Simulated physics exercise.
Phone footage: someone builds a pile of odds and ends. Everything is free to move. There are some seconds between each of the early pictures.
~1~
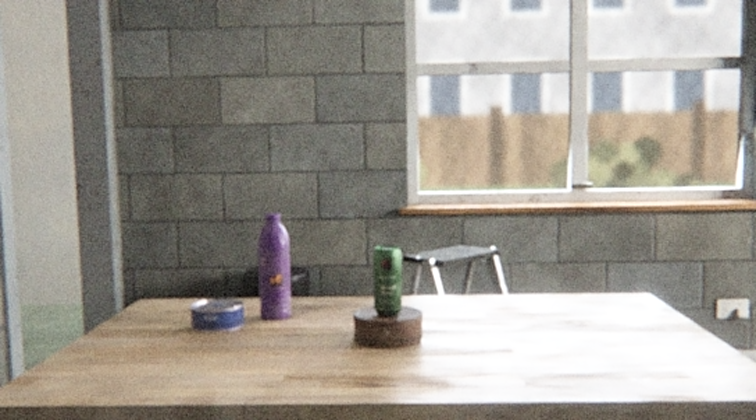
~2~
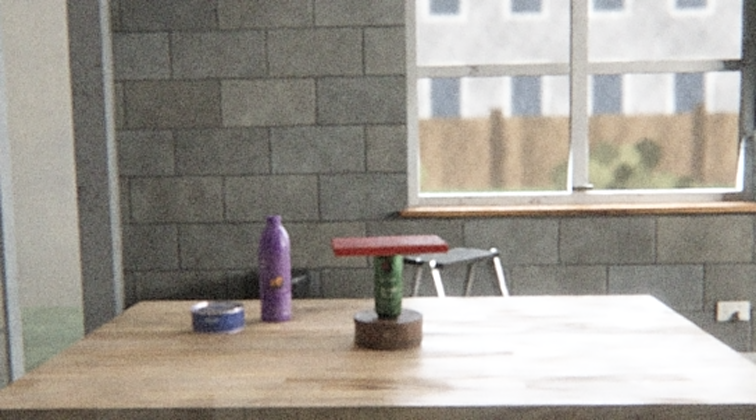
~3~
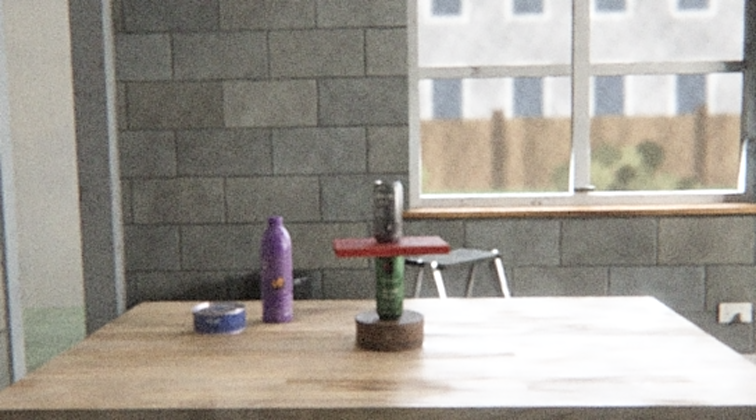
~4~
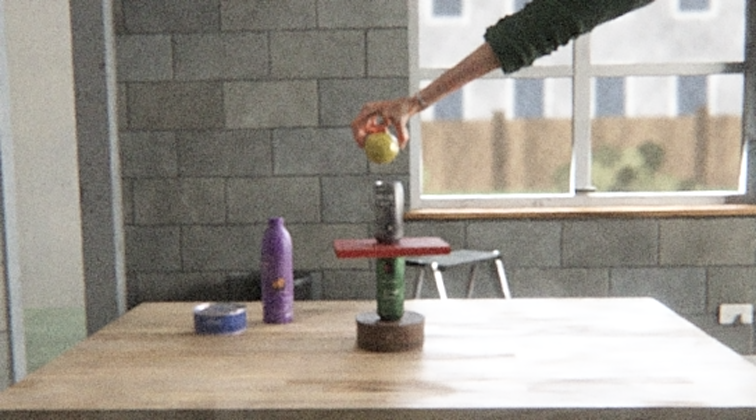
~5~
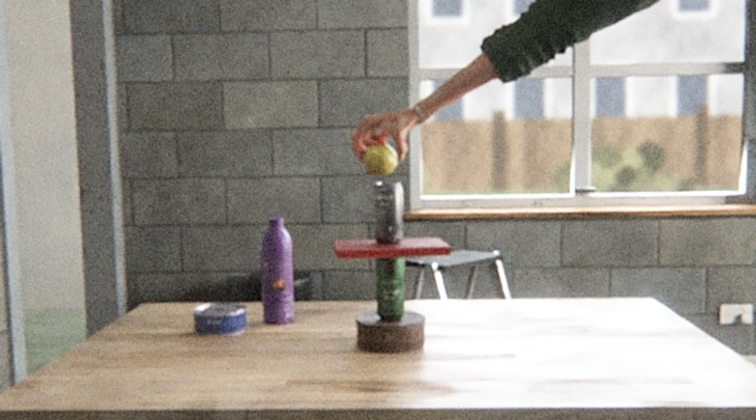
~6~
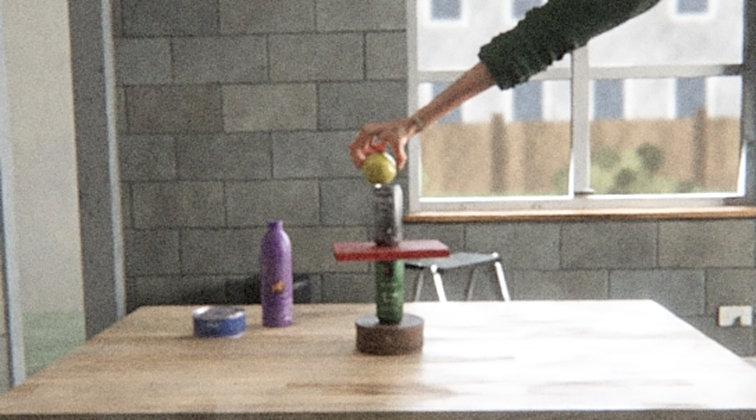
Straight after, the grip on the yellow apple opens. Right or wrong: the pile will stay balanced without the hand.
Right.
Then, 0.20 s later than the last frame, all is still.
Then, 0.40 s later than the last frame, yellow apple resting near (379, 170).
When it is over, all 7 as before. End places, in pixels of the last picture, yellow apple near (379, 170). The pile stays up.
